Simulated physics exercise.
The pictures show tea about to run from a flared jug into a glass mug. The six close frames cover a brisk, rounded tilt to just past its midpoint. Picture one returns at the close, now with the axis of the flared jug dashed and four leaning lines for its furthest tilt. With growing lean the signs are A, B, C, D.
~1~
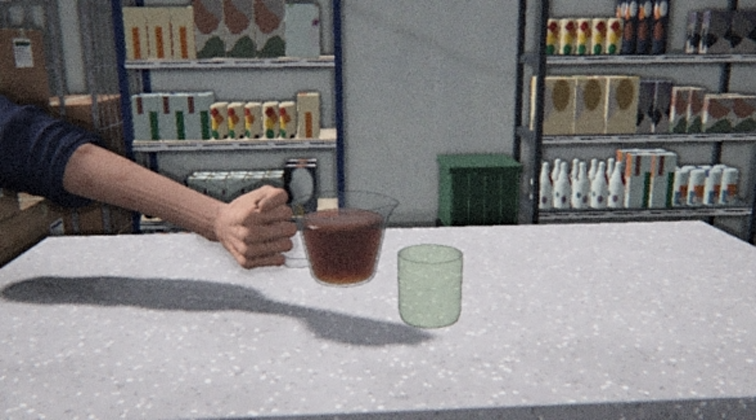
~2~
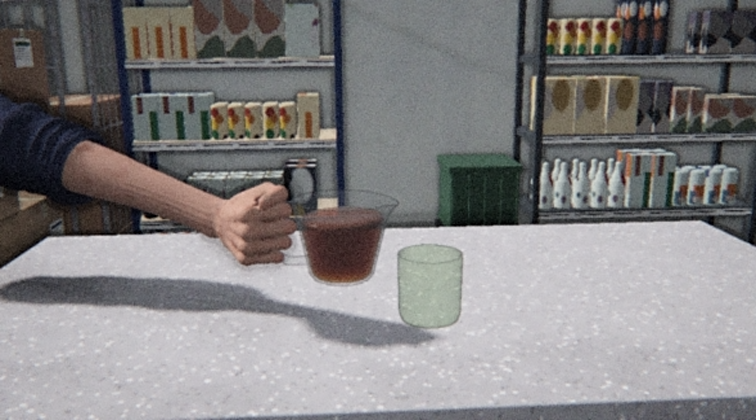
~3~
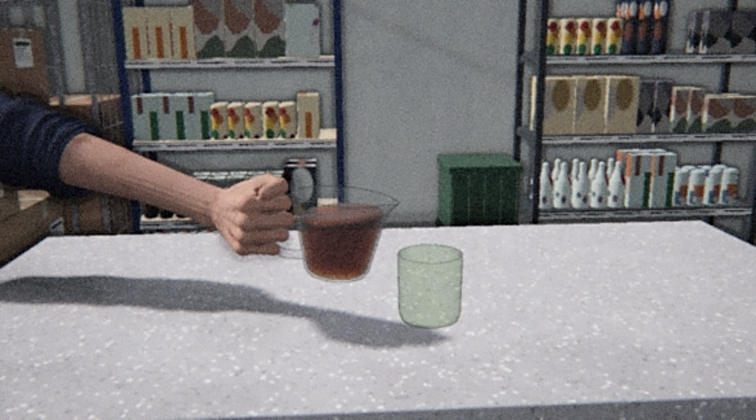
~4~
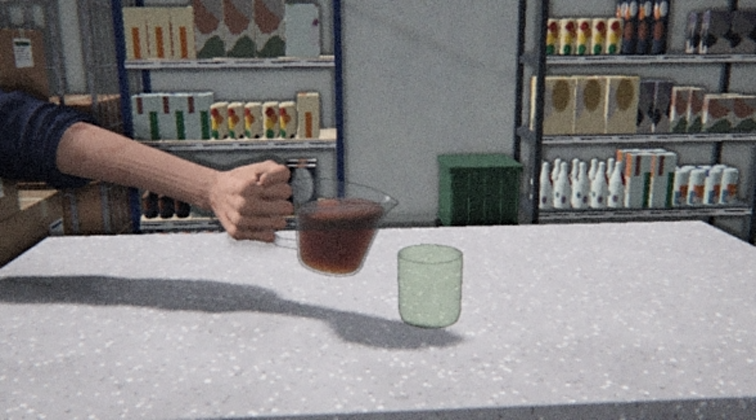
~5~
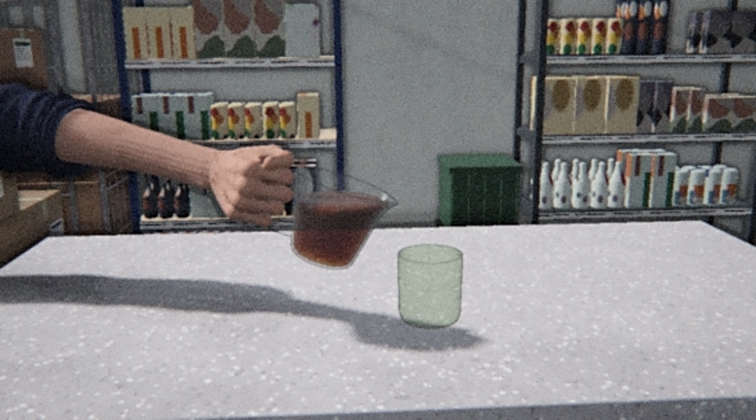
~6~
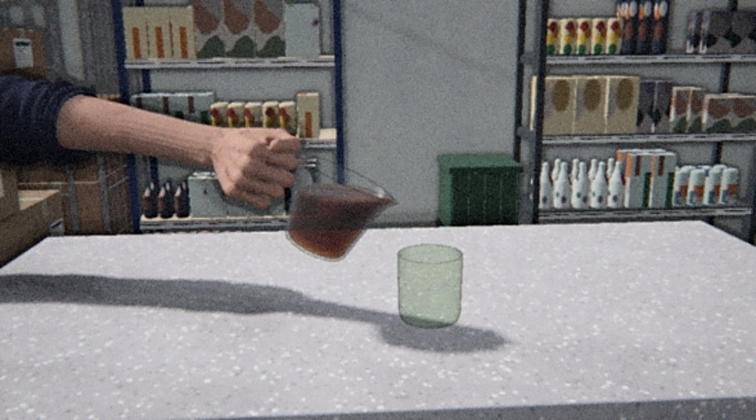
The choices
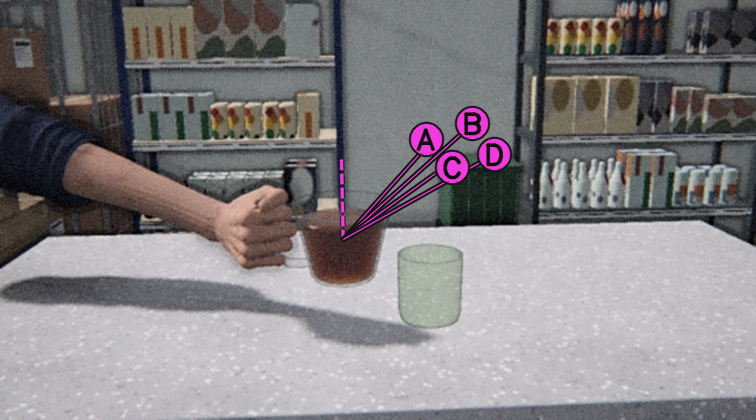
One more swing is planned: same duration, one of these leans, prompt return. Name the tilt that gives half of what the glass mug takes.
Use line B.
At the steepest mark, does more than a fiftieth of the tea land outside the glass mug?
Yes, it does.
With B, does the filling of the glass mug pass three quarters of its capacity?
No, less.
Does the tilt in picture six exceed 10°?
Yes.
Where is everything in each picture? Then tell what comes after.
Upright, lip at (398, 202); rim of the glass mug round (430, 253); nothing has left yet.
Upright, lip at (398, 202); nothing has left yet.
Tipped about 5°, lip at (398, 202); nothing has left yet.
Tipped about 11°, lip at (398, 202); nothing has left yet.
Tipped about 18°, lip at (397, 202); nothing has left yet.
Tipped about 26°, lip at (397, 202); nothing has left yet.
On the marked copy, A at (418, 155); B at (460, 134); C at (435, 173); D at (479, 162).
For line A, the glass mug ends with about 36 % of what it can hold.
For line B, the glass mug ends with about 51 % of what it can hold.
For line C, the glass mug ends with about 61 % of what it can hold; 5 % of the tea is spilt.
For line D, the glass mug ends with about 65 % of what it can hold; 15 % of the tea is spilt.
